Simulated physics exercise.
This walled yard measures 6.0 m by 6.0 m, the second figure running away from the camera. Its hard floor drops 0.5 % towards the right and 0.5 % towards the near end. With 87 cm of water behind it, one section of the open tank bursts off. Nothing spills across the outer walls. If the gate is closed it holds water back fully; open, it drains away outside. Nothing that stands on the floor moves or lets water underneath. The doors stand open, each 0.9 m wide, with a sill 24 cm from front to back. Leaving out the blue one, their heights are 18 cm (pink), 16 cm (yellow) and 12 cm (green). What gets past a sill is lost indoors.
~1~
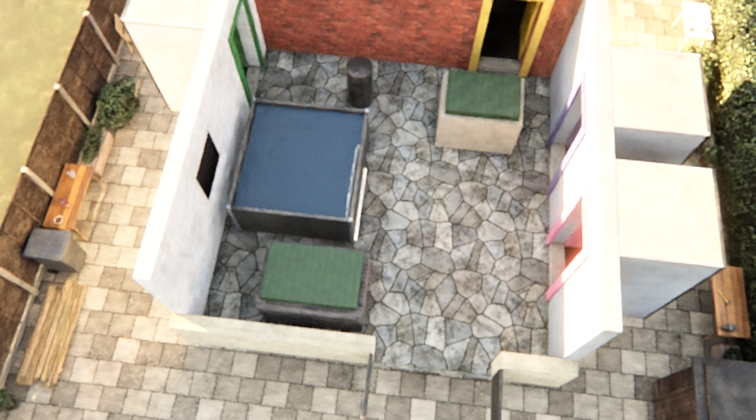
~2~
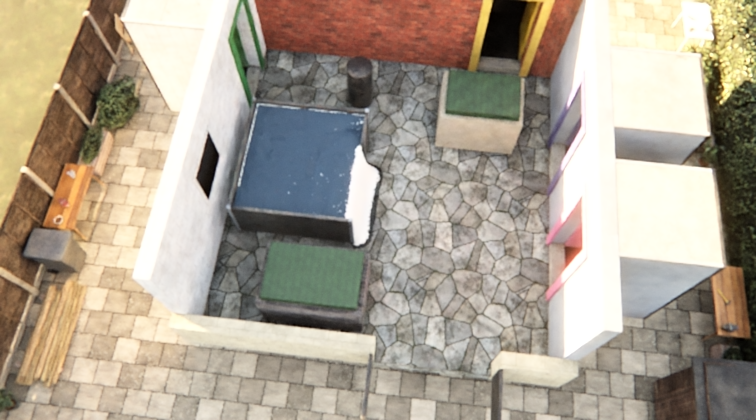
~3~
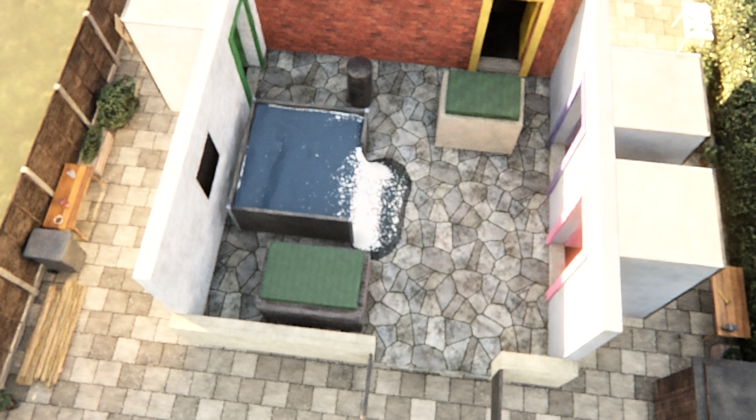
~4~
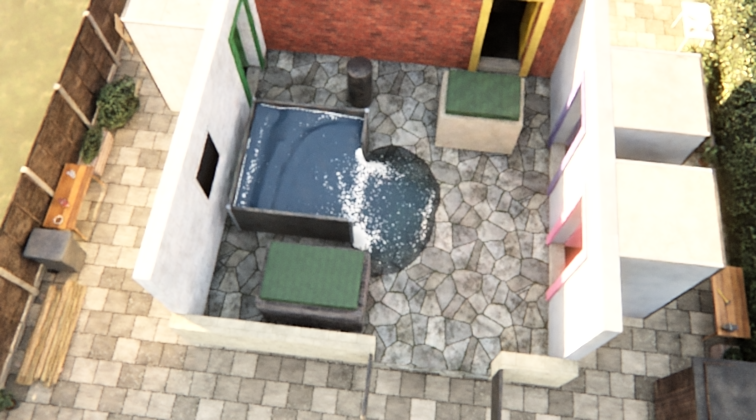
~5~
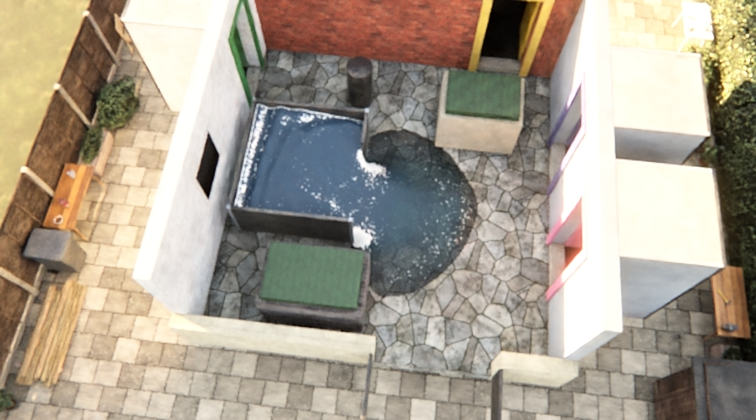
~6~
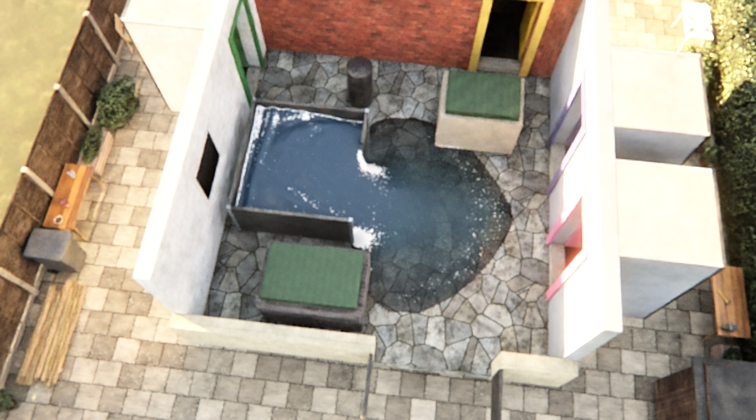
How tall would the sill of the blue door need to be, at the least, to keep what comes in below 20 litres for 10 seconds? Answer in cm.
It would have to be roughly 31 cm high.
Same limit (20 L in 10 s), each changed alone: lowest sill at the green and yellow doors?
Roughly 6.5 cm at green and 14.5 cm at yellow.
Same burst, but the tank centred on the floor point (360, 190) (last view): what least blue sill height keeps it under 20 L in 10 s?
Then roughly 32 cm.
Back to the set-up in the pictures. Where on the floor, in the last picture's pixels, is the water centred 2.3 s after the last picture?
Near (421, 210).
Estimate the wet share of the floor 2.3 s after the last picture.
Some 60 per cent of it.
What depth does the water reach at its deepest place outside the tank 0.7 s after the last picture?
About 44 cm.
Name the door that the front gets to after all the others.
Last comes the green one.
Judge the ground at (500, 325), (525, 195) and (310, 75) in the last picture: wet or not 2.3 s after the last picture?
In turn: Wet, under water, not reached.
Then, 0.7 s after the last picture water covers 50 % of the floor, deepest (44 cm) near (363, 219); 34 cm at the blue door, 1 litre in over its 24 cm sill.
Then, 2.3 s after the last picture water covers 60 % of the floor, deepest (37 cm) near (546, 367); 26 cm at the blue door, 69 litres in over its 24 cm sill.
Then, 9.3 s after the last picture water covers 100 % of the floor, deepest (12 cm) near (546, 367); 10 cm at the blue door, 73 litres in over its 24 cm sill.
At the blue door as built, the water peaked near 39 cm, 1.1 s after the last picture.
With a sill of 25 cm, 63 litres would have come in within the 10 s; with 33.5 cm, 12 litres. So under 20 litres takes about 31 cm.
